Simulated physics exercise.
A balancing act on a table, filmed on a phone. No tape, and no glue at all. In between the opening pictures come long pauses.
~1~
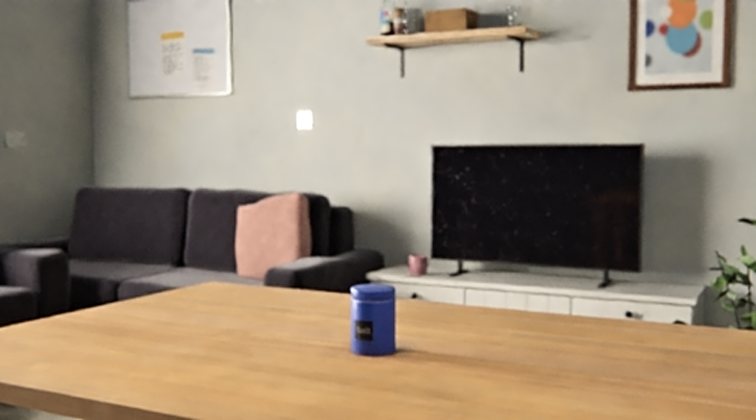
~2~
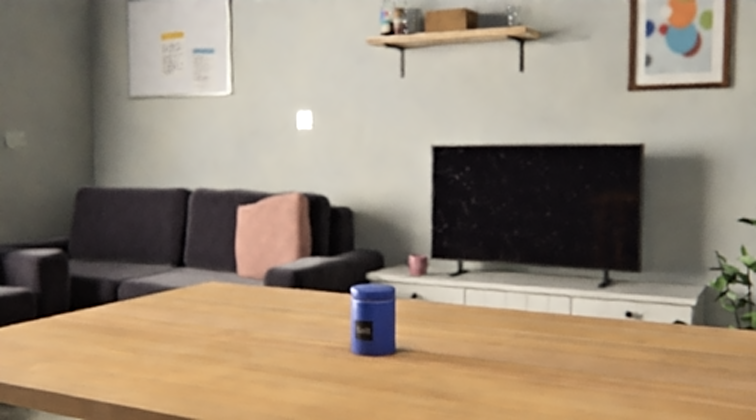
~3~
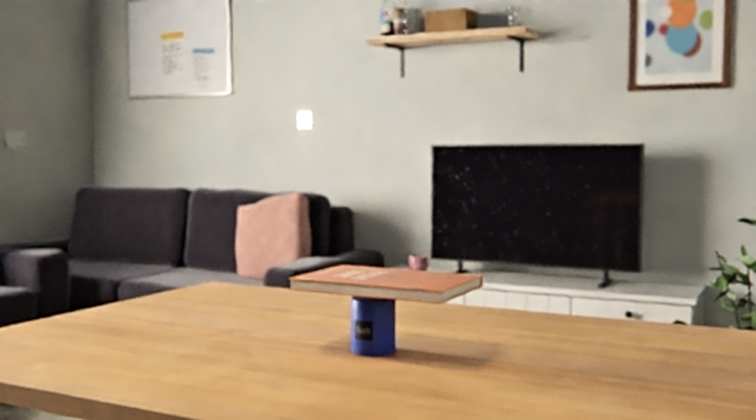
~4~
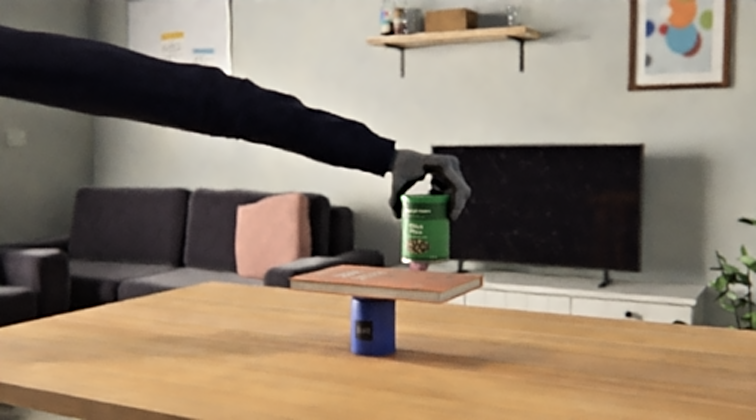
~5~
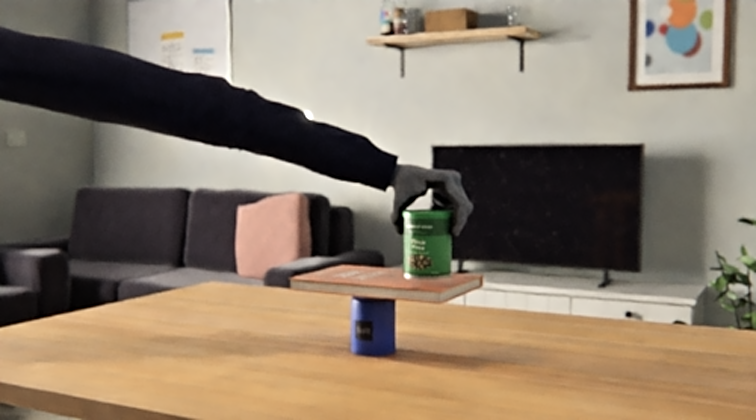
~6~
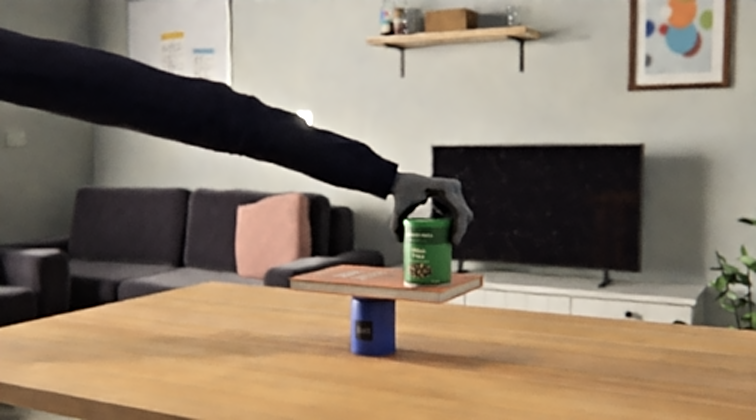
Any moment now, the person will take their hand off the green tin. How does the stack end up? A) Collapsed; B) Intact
A.
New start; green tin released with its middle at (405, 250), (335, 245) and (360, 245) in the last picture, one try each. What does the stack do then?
Try one - toppled; try two - upright; try three - upright.
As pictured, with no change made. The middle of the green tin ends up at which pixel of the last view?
About (515, 362).
Then, 0.30 s past the last view, green tin now fallen; orange book rocked 42° from its first pose.
Then, 0.50 s past the last view, orange book rocked 52° from its first pose.
Then, 0.80 s past the last view, orange book now fallen.
Finally, fallen, green tin and orange book; blue jar still in place. Final places as the last picture's camera would see them, green tin near (515, 362). The stack loses its balance.
